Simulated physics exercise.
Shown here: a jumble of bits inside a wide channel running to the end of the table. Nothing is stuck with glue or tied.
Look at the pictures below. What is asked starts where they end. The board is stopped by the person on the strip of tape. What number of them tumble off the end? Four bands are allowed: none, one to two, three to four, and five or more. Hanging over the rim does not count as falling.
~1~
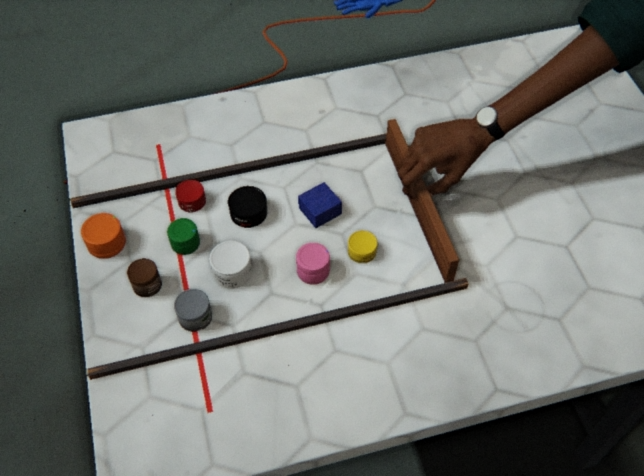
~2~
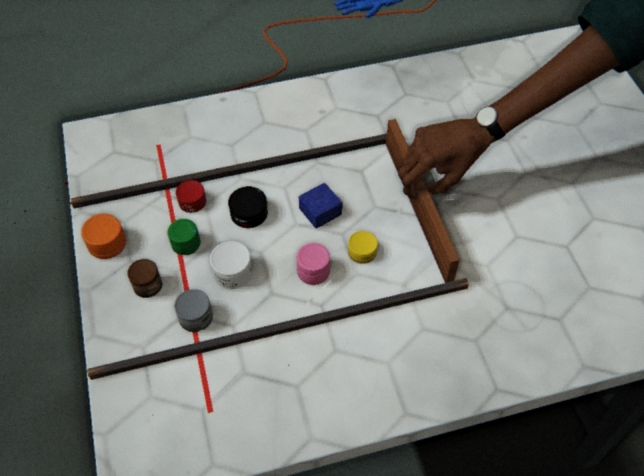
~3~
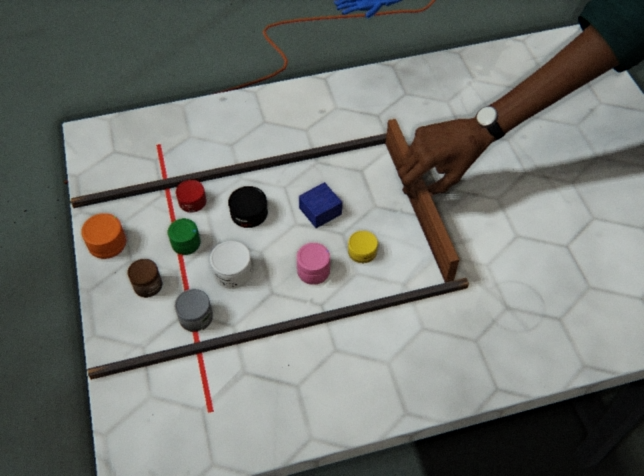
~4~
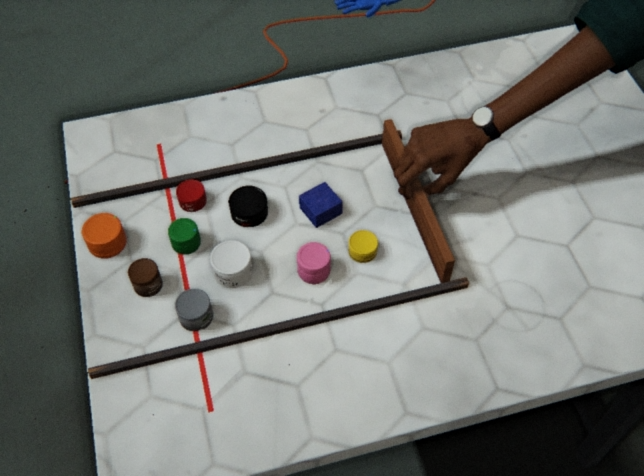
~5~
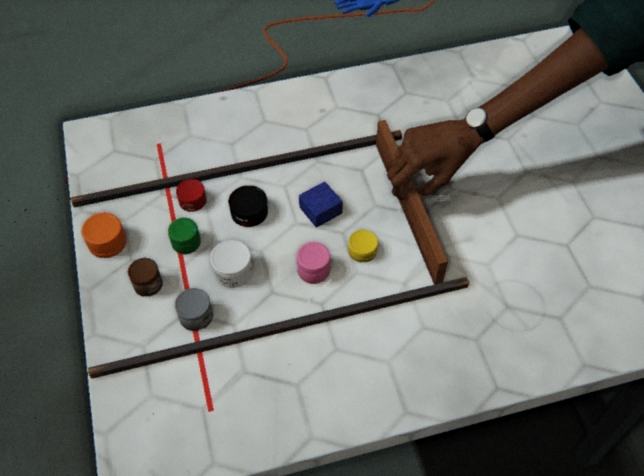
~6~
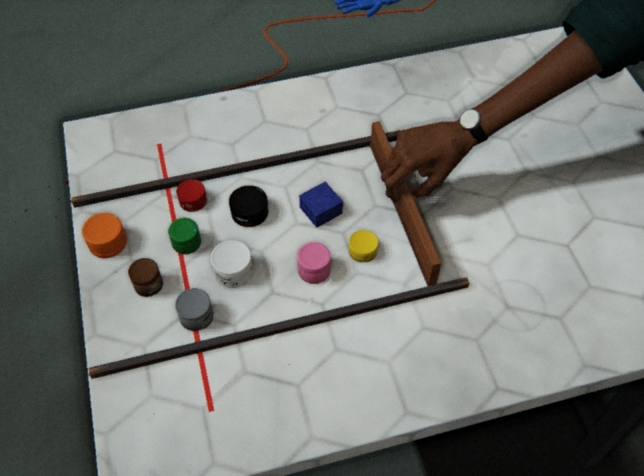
Drops: None.
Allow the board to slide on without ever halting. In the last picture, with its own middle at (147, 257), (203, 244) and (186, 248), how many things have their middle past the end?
The numbers are 1, 0 and 0.
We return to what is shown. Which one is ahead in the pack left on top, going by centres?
That one is the orange lid.
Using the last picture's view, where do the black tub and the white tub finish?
Final positions - black tub around (122, 225), white tub around (161, 264).
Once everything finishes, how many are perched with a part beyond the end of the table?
That'd be 1.
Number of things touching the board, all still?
5 are in contact with it.
Soon after, none off yet; orange lid at rest near (105, 235); brown tub at rest near (146, 278); grey tub at rest near (195, 310).
At rest, the number that fall off is zero.
